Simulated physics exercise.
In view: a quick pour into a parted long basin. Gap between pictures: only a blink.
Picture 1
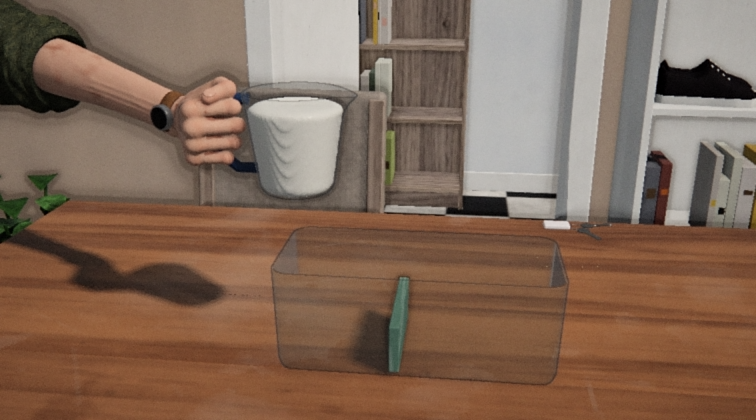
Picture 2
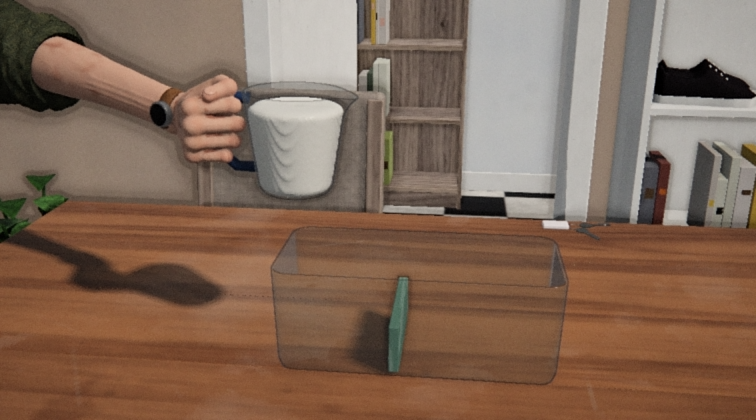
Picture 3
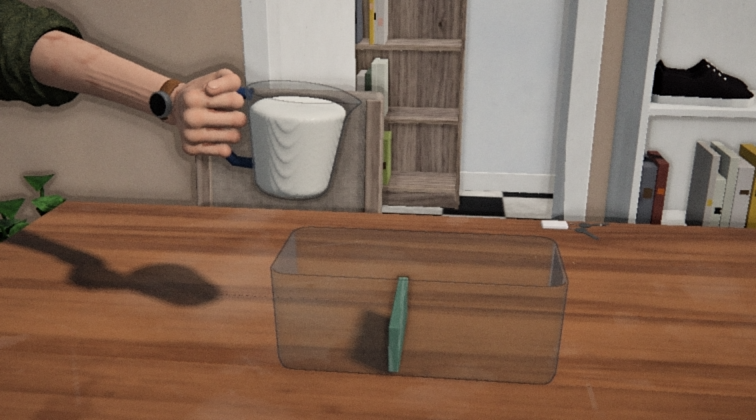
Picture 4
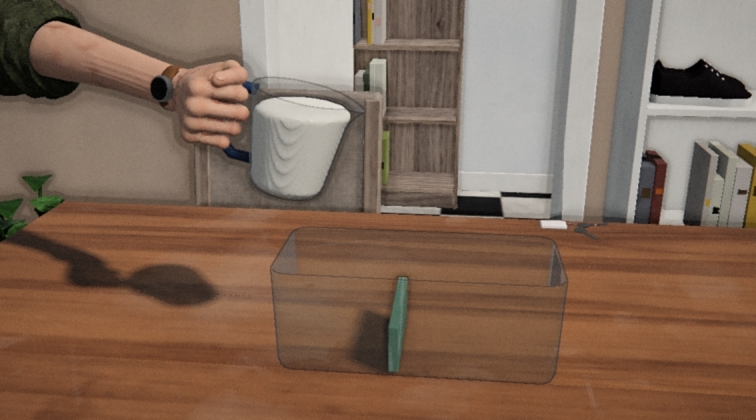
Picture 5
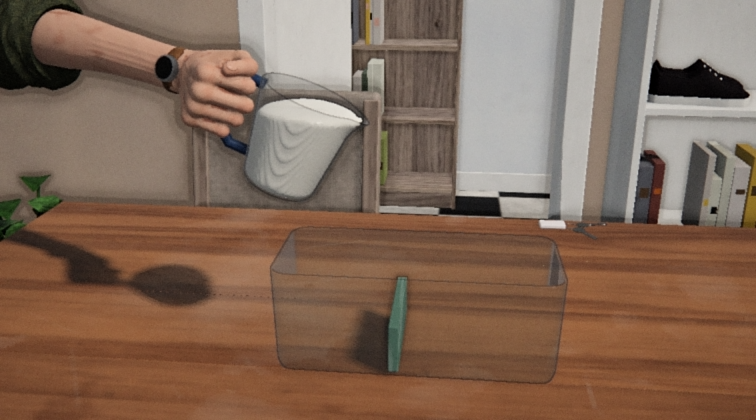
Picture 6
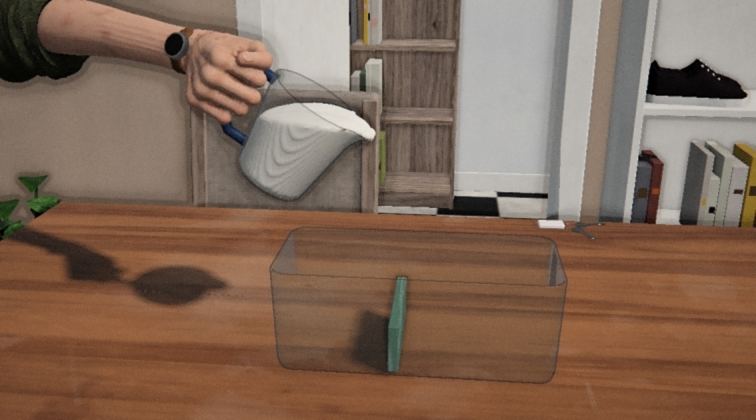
On a wooden table, a clear basin with a green divider sitting below a hand steadily tilting a jug of milk rightward.
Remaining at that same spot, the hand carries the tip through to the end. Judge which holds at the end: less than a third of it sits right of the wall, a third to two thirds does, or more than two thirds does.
The share right of the wall is going to reach a third without passing two thirds.
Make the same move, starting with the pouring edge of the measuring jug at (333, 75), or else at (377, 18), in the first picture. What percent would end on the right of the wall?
The first start gives some 25 %, the second some 95 %.
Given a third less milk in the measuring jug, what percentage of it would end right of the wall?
25 %.
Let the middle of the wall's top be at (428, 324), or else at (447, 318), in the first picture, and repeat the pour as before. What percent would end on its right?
About 25 per cent on the first try, and 10 per cent on the second.
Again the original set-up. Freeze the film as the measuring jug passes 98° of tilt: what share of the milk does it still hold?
45 per cent, approximately.
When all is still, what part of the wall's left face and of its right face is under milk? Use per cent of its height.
The left comes to 30 % and the right to 20 %.
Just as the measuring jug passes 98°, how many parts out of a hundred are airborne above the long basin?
Airborne fraction: Approx. 25 %.
A moment on, the measuring jug is tipped on its side and 43 per cent is still to pour, 2 is left of the wall and 28 right of it.
Next, the measuring jug is tipped right over and 4 per cent is still to pour, 40 is left of the wall and 49 right of it.
Then the measuring jug is tipped right over and 0 per cent is still to pour, 49 is left of the wall and 50 right of it.
Later the measuring jug is tipped right over and 0 per cent is still to pour, 49 is left of the wall and 50 right of it.
In the end 49 per cent lies left of the wall, 50 right of it and 1 outside.
